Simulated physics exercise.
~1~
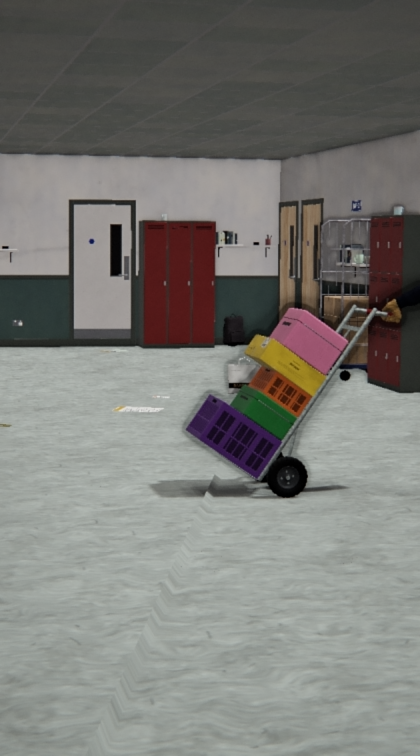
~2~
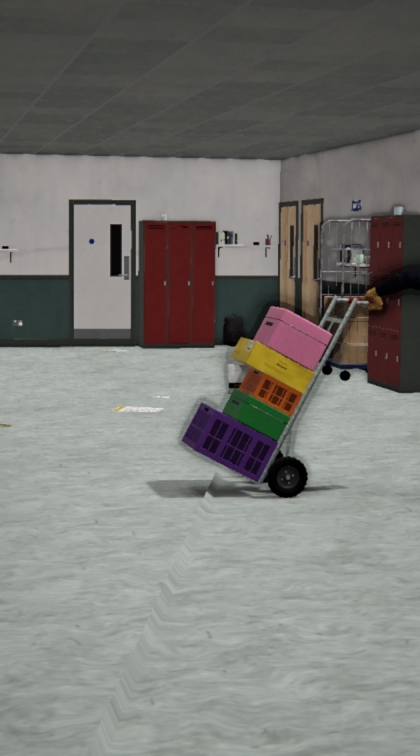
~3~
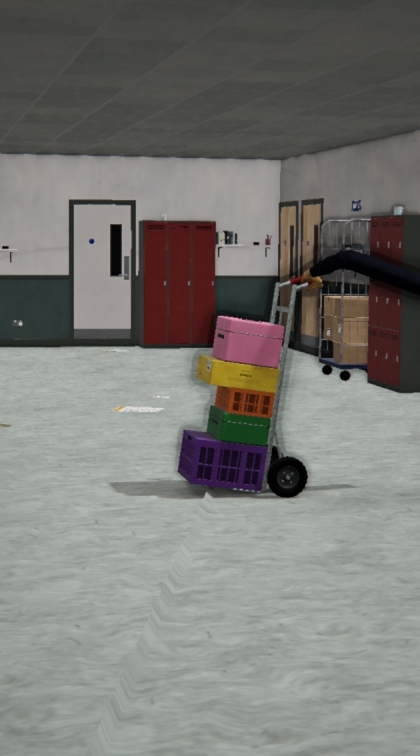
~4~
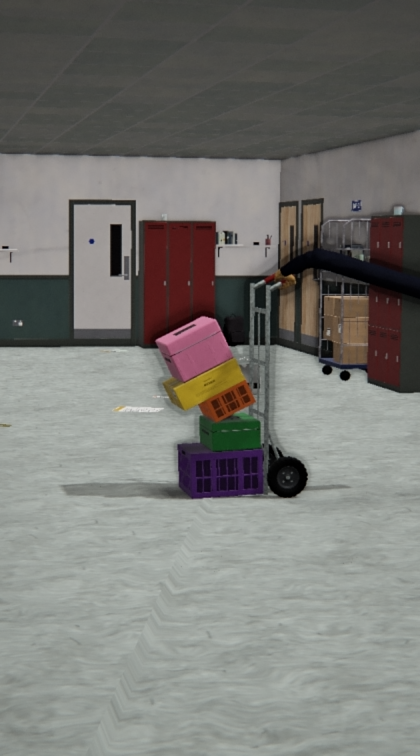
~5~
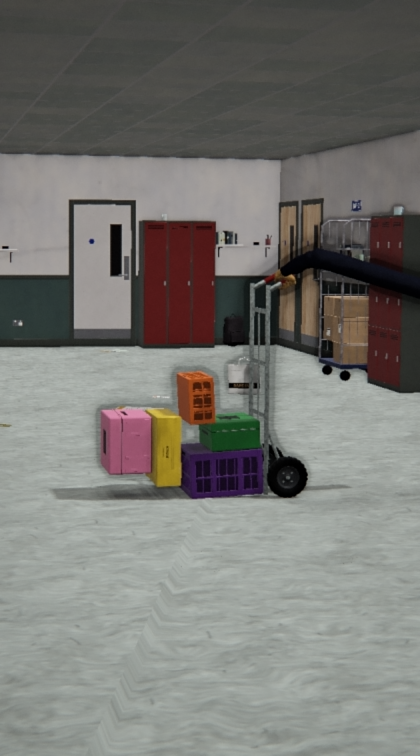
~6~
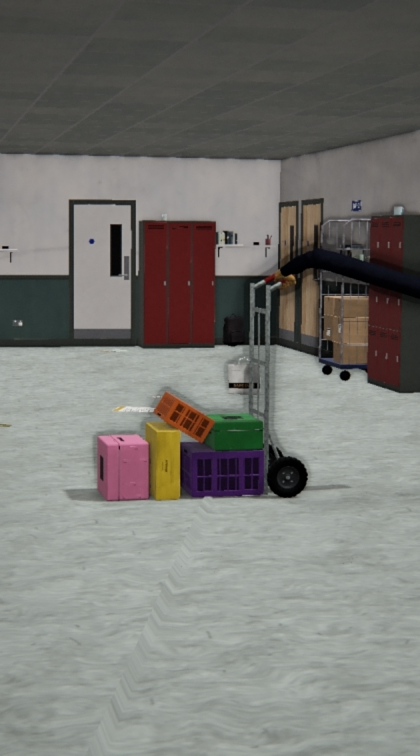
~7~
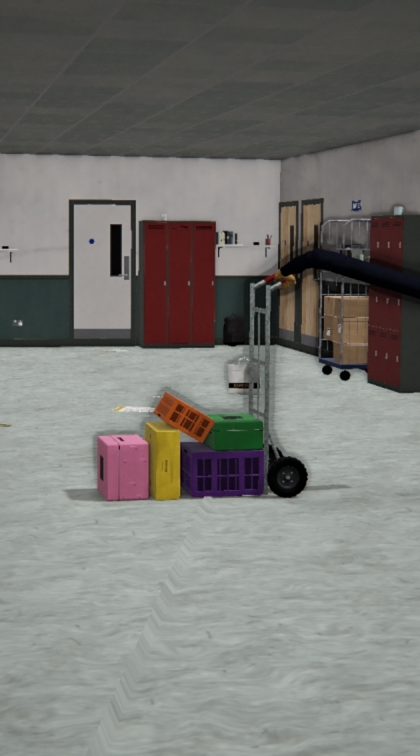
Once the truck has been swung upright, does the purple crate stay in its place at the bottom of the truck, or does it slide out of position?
The purple crate stays put at the bottom of the truck, with the green toolbox still resting on it.
